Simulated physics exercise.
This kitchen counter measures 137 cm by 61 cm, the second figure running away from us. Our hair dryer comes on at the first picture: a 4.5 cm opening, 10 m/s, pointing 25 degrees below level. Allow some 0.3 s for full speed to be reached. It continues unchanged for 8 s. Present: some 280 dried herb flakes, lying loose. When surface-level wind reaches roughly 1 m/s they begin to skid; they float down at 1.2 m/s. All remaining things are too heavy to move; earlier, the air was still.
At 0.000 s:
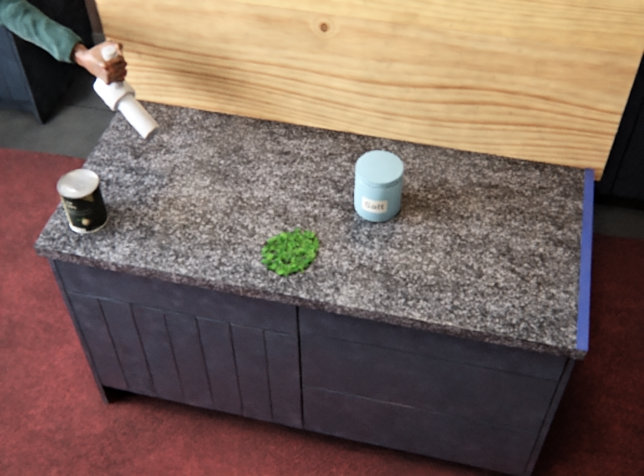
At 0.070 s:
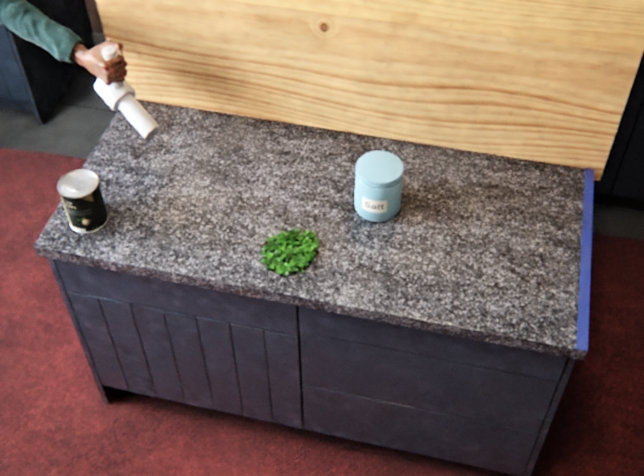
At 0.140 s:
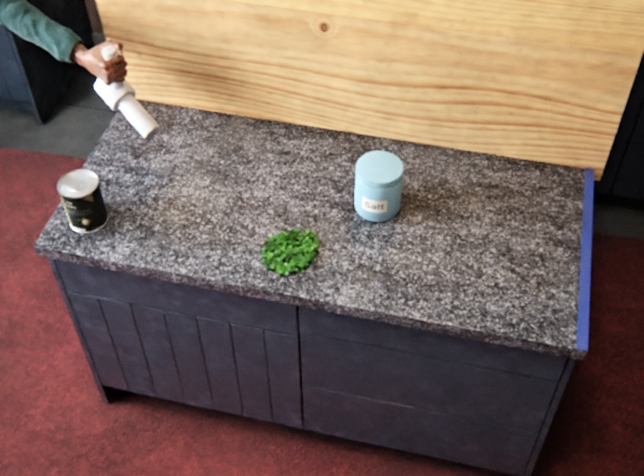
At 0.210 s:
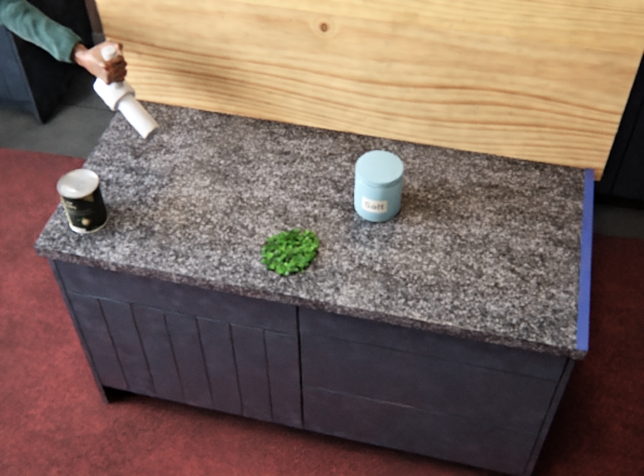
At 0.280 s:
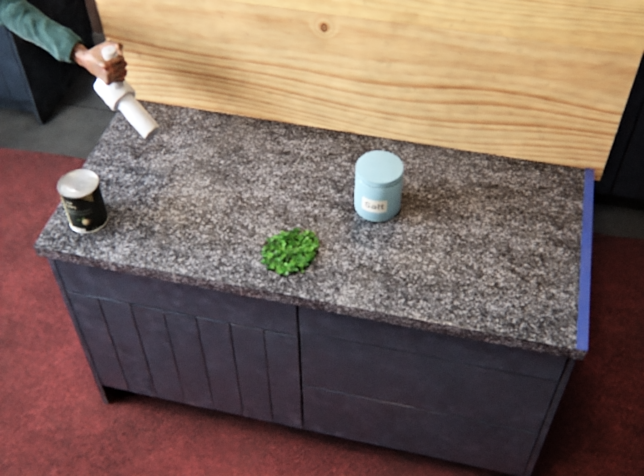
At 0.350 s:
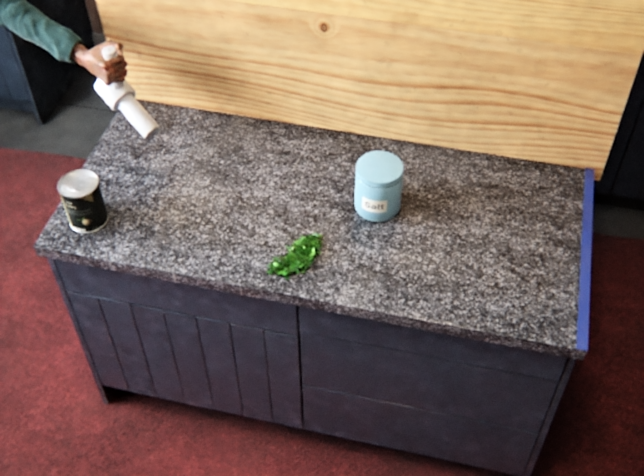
A round patch of green flakes sat still on a speckled counter while a hand held a white hair dryer toward it, then the patch shrank into a narrow, slanting clump, shifting slightly right.
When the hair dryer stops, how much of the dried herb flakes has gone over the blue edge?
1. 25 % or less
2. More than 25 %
(1) 25 % or less.
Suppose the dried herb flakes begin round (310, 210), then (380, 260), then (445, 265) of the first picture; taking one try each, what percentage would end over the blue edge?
Try by try: About 80 per cent, 50 per cent and 100 per cent.
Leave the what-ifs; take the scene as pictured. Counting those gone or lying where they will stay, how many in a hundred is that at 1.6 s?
It comes out at some 100 %.
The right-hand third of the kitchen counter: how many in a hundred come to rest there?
About 0 percent.
After 1.6 s the count stands so, 1 % are over the blue edge.
After 2.6 s the count stands so, 1 % are over the blue edge.
After 4.4 s the count stands so, 1 % are over the blue edge.
After 8.0 s, at the end, 1 % are over the blue edge.
